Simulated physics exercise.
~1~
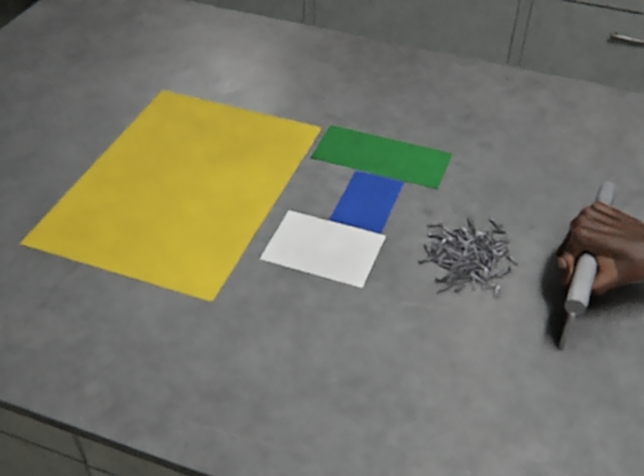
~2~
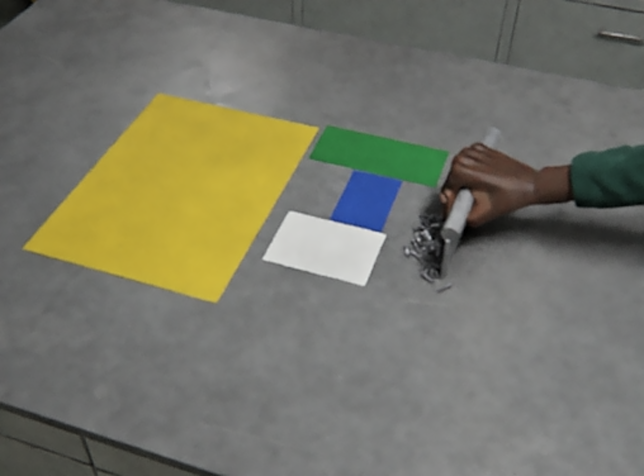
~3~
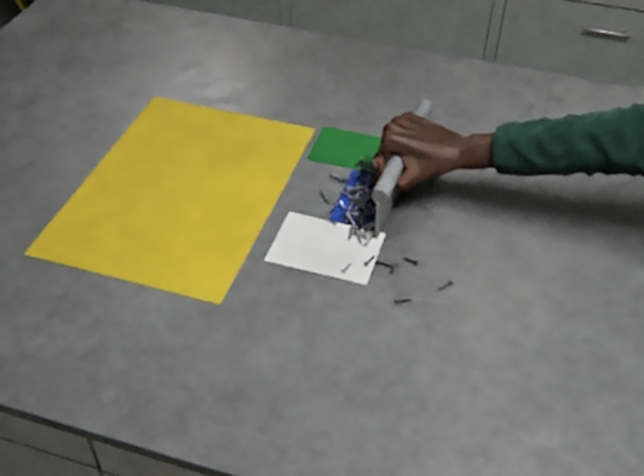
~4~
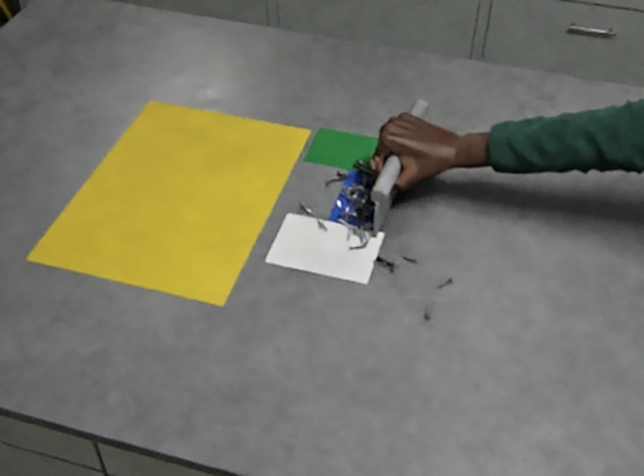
A grey worktop with drawers behind it is seen from above at an angle, the view drifting slightly. A large yellow sheet lies at left, with smaller green, blue and white sheets beside it and a heap of steel screws to their right. At far right a hand holds a grey scraper. The hand, in a green sleeve, sweeps the scraper leftwards into the heap and pushes the screws onto the sheets. It stops over the blue sheet, where most screws gather, with a few on the green and white sheets and some strays on the bare worktop.
